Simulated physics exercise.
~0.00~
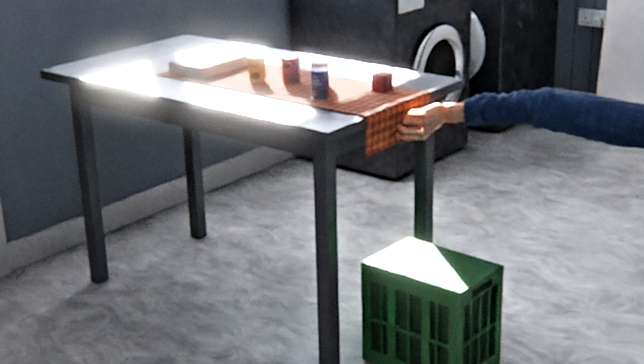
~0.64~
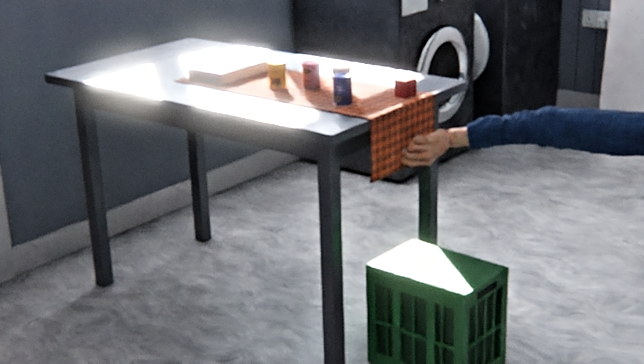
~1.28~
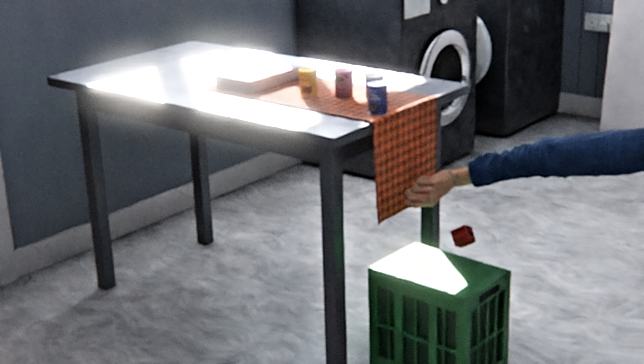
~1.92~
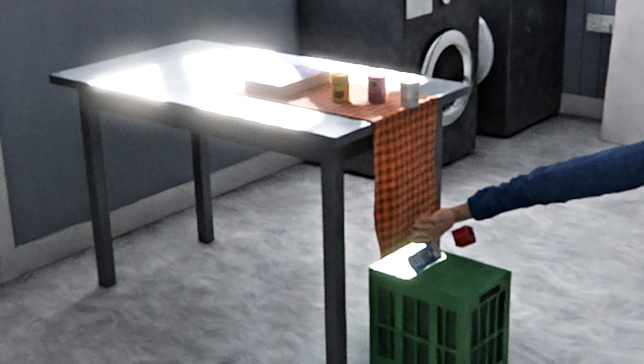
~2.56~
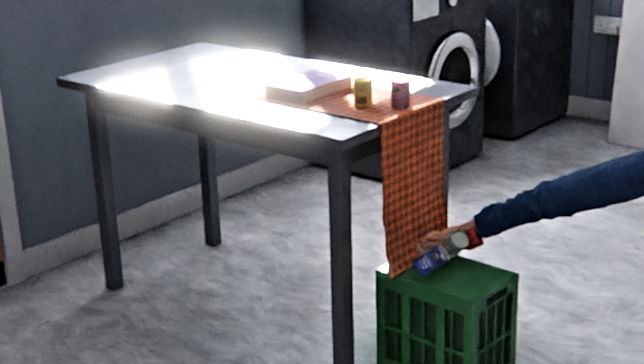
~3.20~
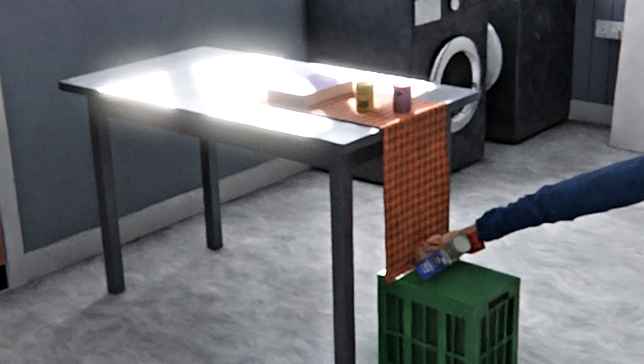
An orange tablecloth is pulled down onto a green crate, spilling a cube and two cans.
